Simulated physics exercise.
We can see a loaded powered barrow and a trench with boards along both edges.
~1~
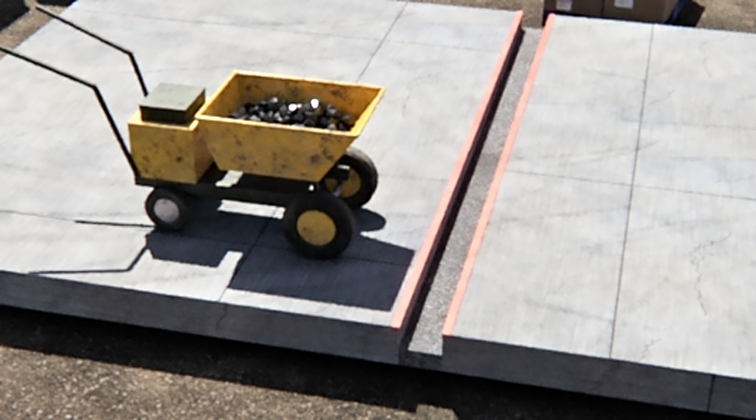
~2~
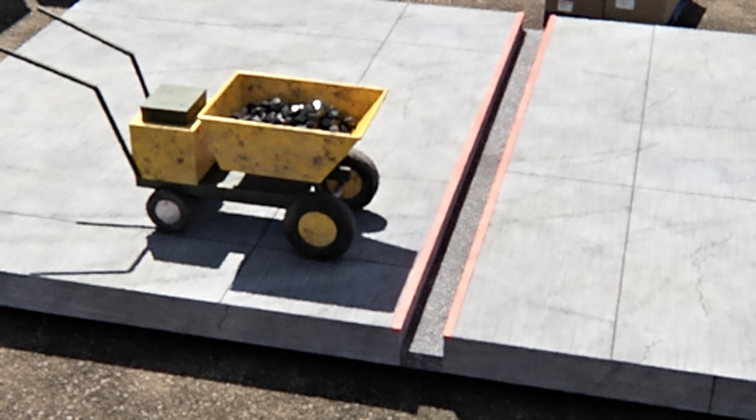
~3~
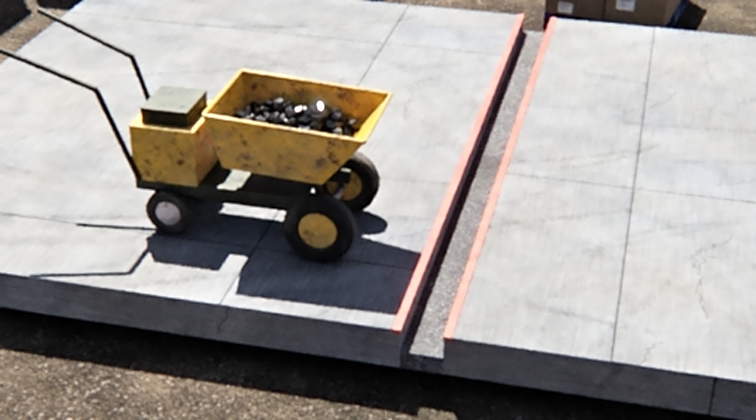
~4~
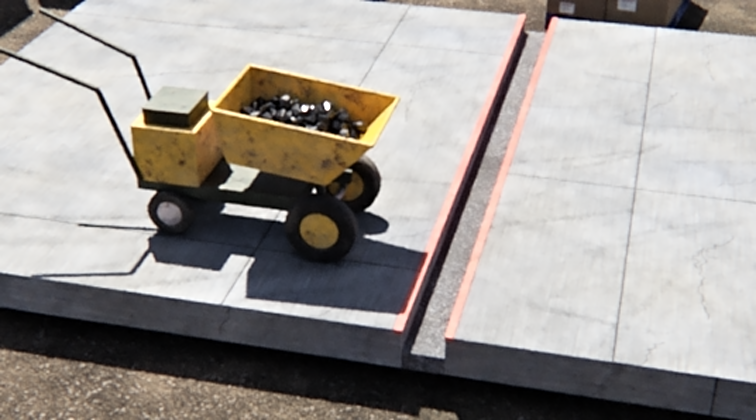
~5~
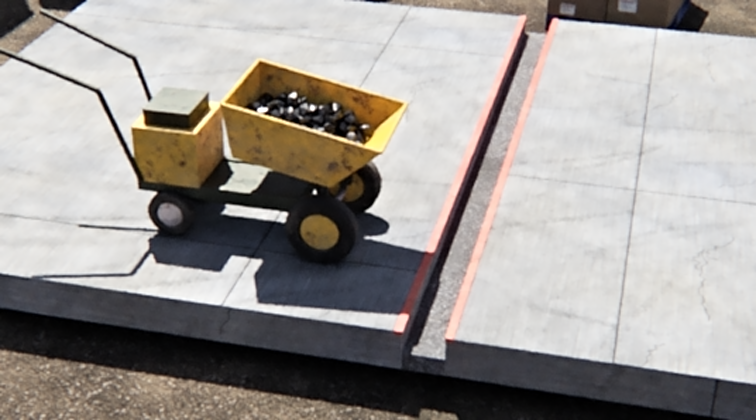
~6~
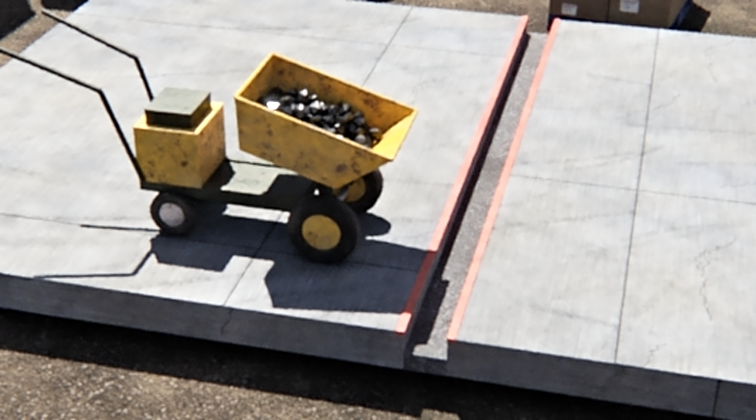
A yellow powered barrow loaded with black lumps gradually tilts its skip toward the right.
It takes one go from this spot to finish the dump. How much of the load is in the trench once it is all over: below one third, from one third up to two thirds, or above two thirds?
The trench receives a third up to two thirds of the load.
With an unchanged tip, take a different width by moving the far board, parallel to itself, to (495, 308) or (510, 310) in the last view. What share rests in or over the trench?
The first try lands around 90 %, the second around 100 %.
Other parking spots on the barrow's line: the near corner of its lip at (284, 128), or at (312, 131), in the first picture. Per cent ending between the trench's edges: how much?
Approximately 20 per cent and 40 per cent, in that order.
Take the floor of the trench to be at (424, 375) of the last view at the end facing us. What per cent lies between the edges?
80 %.
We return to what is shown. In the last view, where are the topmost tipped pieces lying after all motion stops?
The peak ends up near (473, 226).
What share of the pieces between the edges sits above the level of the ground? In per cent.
30 per cent, near enough.
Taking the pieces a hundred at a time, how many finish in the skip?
That comes to about 25 per cent or so.
Soon, skip tipped steeply; all in the skip.
A while on, skip tipped right over; nearly all in the skip; a small part in or heaped over the trench; a stray few beyond it.
Towards the end, skip tipped right over; about a quarter in the skip; about half in or heaped over the trench; about a quarter beyond it.
Finally, skip tipped right over; about a quarter in the skip; about half in or heaped over the trench; about a quarter beyond it.
